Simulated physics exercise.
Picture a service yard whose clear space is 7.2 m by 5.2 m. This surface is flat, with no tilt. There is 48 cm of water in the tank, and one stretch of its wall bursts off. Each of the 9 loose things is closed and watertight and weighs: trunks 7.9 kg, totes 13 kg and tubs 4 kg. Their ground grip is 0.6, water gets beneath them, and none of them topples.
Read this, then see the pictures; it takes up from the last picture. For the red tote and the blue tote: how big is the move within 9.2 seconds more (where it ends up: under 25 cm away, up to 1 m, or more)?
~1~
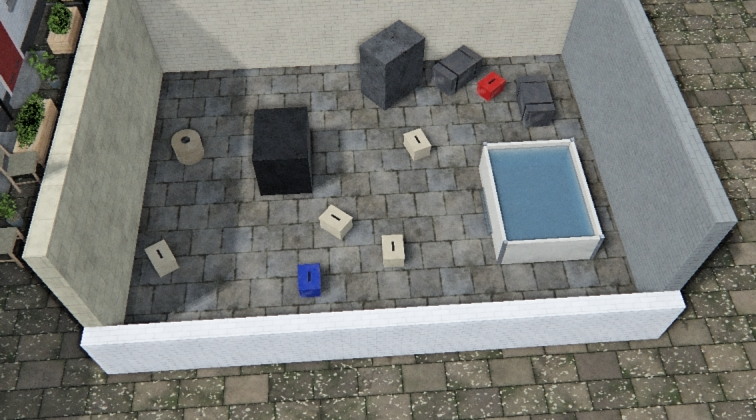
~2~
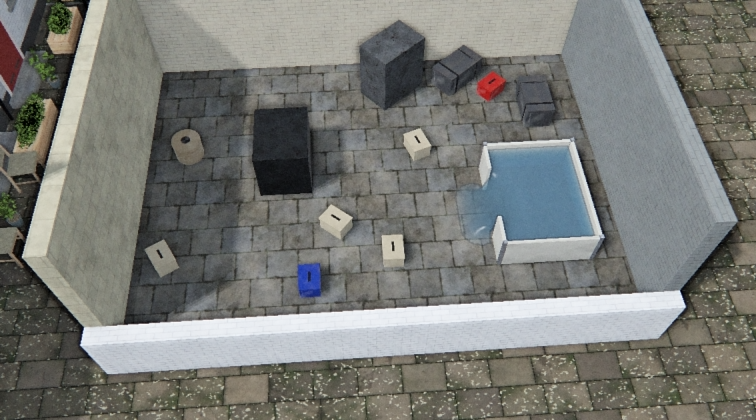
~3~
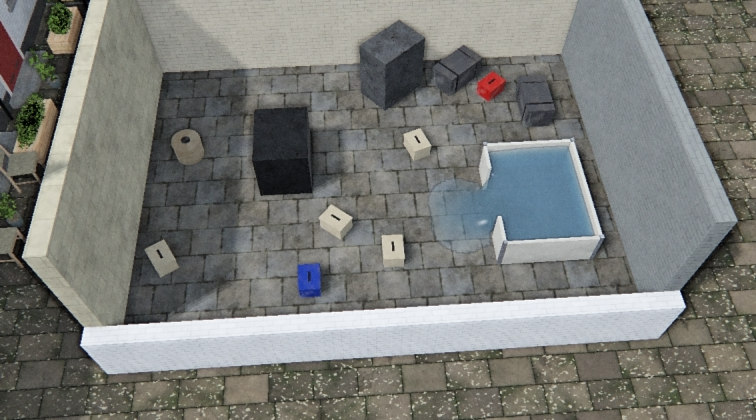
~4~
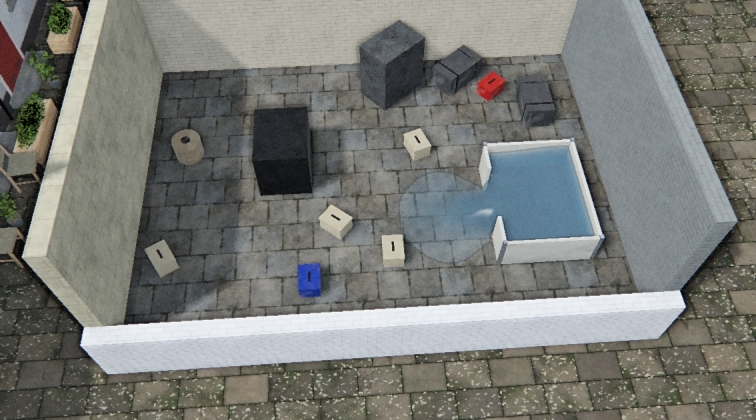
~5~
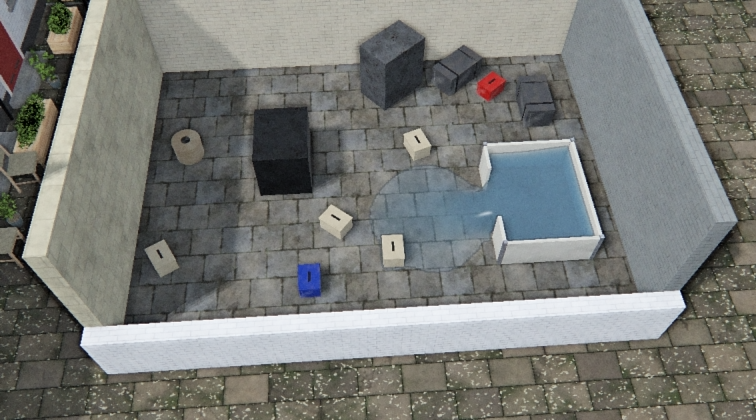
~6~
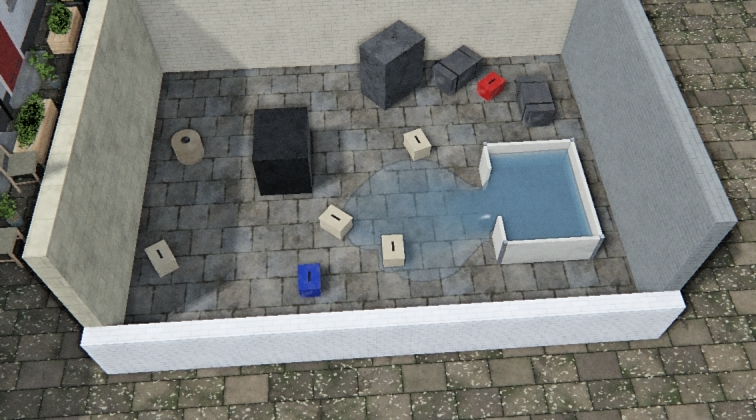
First the red tote: It stays about where it started; then the blue tote: It stays about where it started.
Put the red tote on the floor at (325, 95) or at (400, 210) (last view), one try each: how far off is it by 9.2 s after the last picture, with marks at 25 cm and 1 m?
Well, the first time it keeps still, and the second time it covers a big distance.
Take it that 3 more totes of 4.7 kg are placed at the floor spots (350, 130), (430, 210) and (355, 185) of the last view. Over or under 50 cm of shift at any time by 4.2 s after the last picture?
In that order: Past it, over, more.
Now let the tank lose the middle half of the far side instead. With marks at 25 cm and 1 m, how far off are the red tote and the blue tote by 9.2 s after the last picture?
Red tote: Displaced a little; blue tote: Essentially stationary.
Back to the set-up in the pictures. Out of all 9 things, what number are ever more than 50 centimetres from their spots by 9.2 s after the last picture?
That comes to 3.
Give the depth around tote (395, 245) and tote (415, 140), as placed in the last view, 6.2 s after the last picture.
3 and 1 cm.
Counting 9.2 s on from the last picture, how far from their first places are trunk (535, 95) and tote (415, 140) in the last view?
Respectively: 0 cm / 0 cm.
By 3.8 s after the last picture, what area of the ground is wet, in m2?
Wet area: Approx. 25 m2.
Then, 1.2 s after the last picture the red tote is near (492, 82), 0.0 m from its start, aground; the blue tote is near (308, 278), 0.0 m from its start, aground; 0 afloat.
Then, 3.8 s after the last picture the red tote is near (492, 82), 0.0 m from its start, aground; the blue tote is near (302, 279), 0.1 m from its start, aground; 0 afloat.
Then, 6.2 s after the last picture the red tote is near (492, 82), 0.0 m from its start, aground; the blue tote is near (302, 279), 0.1 m from its start, aground; 1 afloat.
Then, 9.2 s after the last picture the red tote is near (492, 82), 0.0 m from its start, aground; the blue tote is near (302, 279), 0.1 m from its start, aground; 1 afloat.
